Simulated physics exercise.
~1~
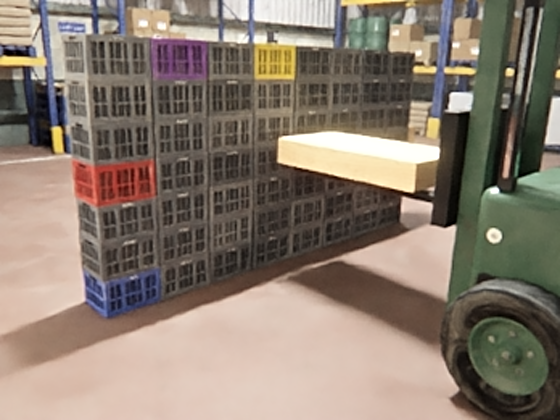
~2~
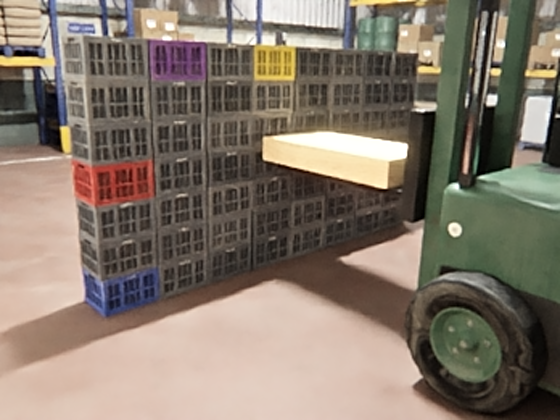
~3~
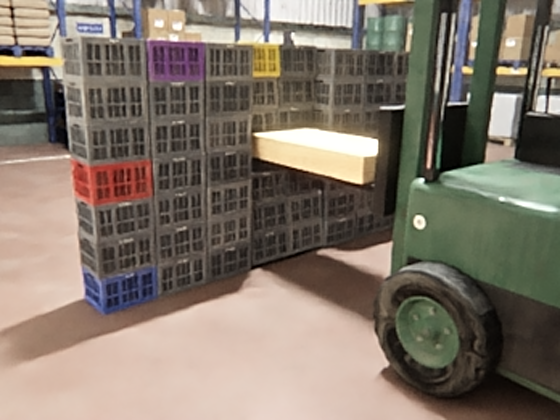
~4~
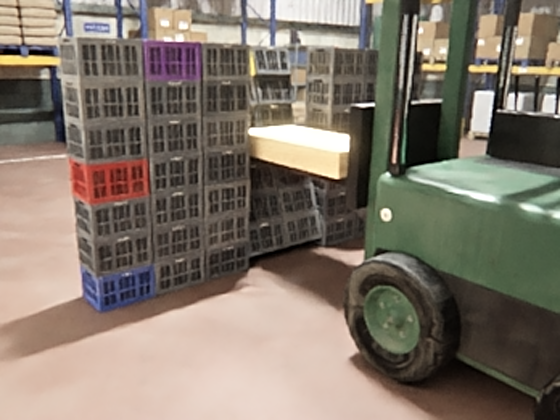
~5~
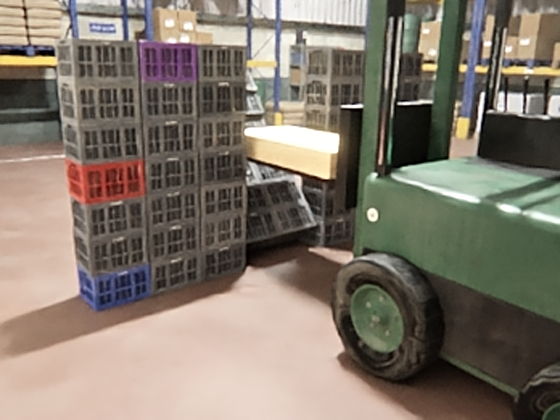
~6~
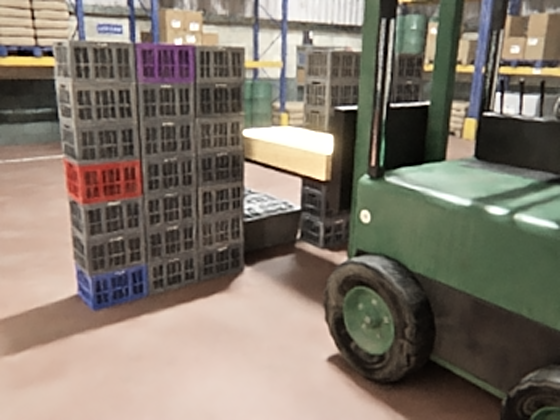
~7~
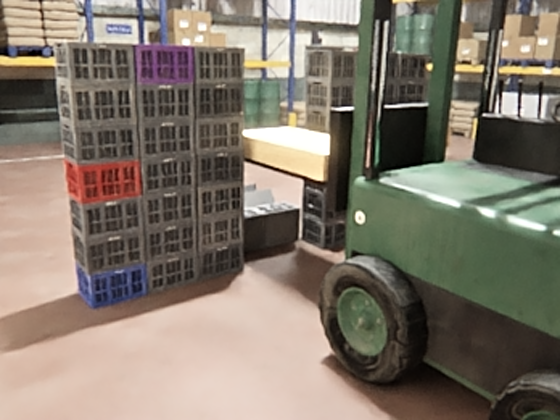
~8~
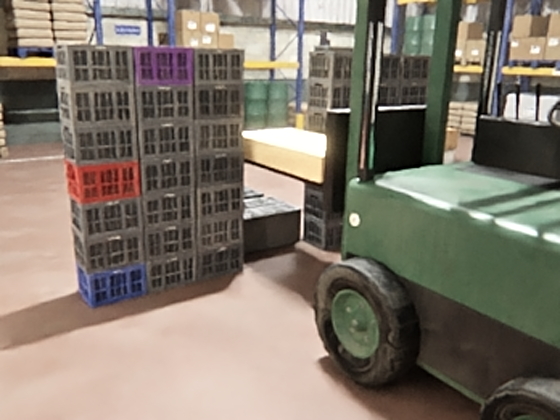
In a warehouse, a green forklift carrying a pale block drives into a freestanding wall of grey crates, knocking out a section that includes the yellow crate; the columns with the purple, red and blue crates stay standing on the left, and more remain upright behind the forklift.
